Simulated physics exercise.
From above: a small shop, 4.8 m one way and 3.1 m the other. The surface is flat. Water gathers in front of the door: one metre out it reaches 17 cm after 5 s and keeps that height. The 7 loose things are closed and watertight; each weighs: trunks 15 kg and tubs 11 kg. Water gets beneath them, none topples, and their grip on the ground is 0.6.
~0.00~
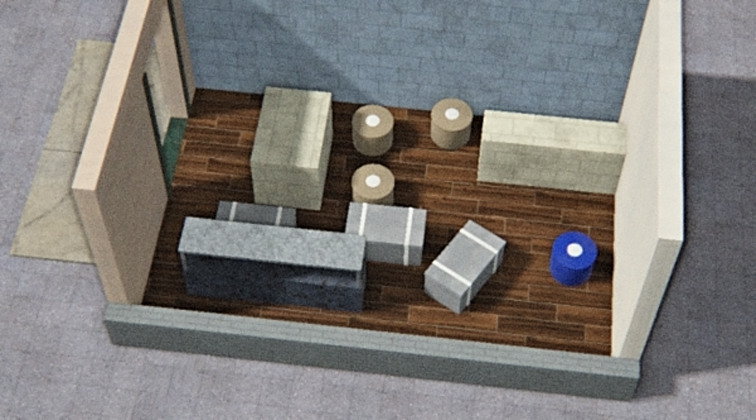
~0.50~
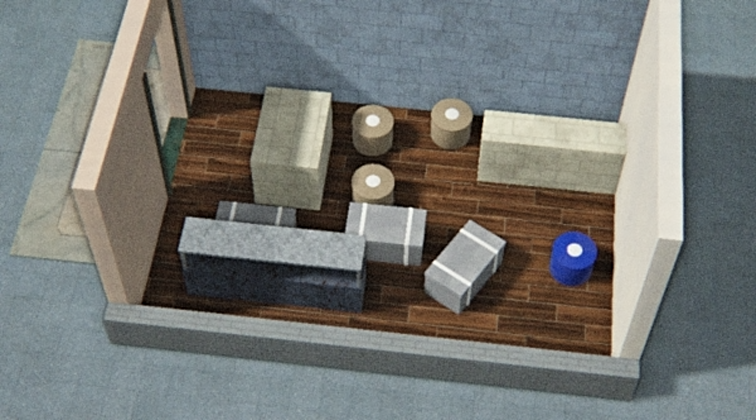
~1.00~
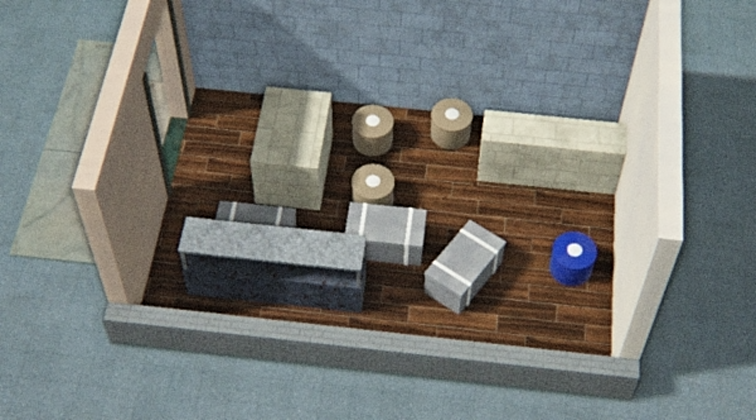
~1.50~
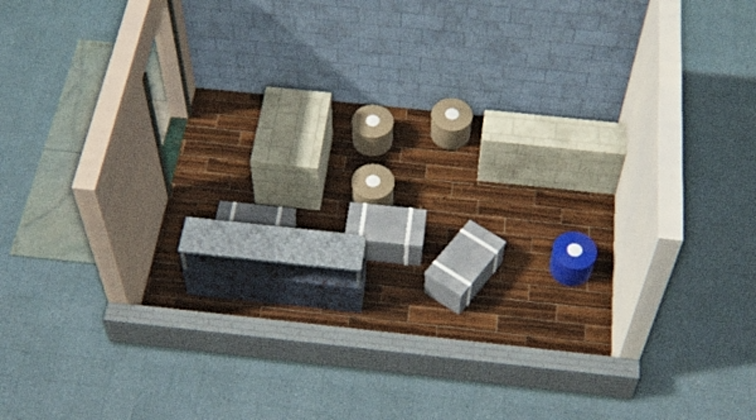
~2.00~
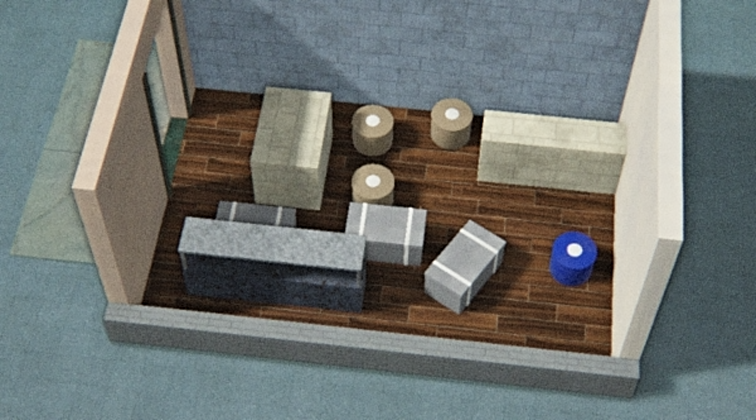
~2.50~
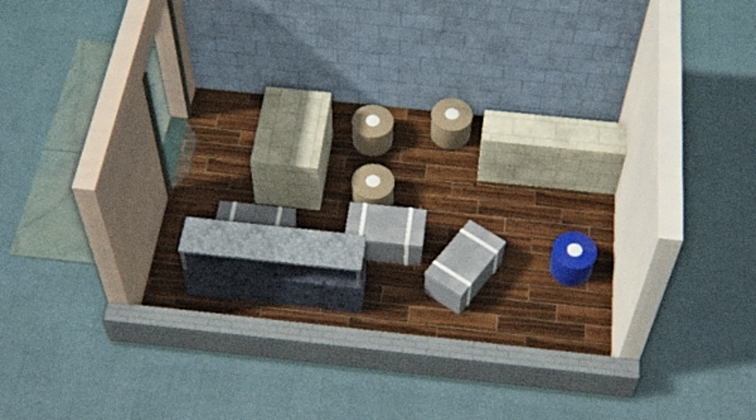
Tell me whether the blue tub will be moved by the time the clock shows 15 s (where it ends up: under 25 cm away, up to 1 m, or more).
Blue tub moves a short way.
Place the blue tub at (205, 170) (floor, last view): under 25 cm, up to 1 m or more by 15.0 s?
It travels far.
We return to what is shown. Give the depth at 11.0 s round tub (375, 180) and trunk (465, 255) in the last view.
About 7 and 3 cm.
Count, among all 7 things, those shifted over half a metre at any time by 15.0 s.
5 of them.
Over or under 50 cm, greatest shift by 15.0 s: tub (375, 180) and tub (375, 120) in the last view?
In turn: More, under.
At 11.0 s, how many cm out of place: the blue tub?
Roughly 0 cm by then.
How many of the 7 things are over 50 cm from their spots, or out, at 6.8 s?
0 of them.
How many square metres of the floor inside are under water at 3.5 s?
About 1.0 m2.
After 3.5 s the blue tub is near (575, 250), 0.0 m from its start, aground; 0 afloat.
After 6.8 s the blue tub is near (575, 250), 0.0 m from its start, aground; 0 afloat.
After 11.0 s the blue tub is near (575, 250), 0.0 m from its start, aground; 4 afloat.
After 15.0 s the blue tub is near (590, 286), 0.5 m from its start, afloat; 6 afloat.
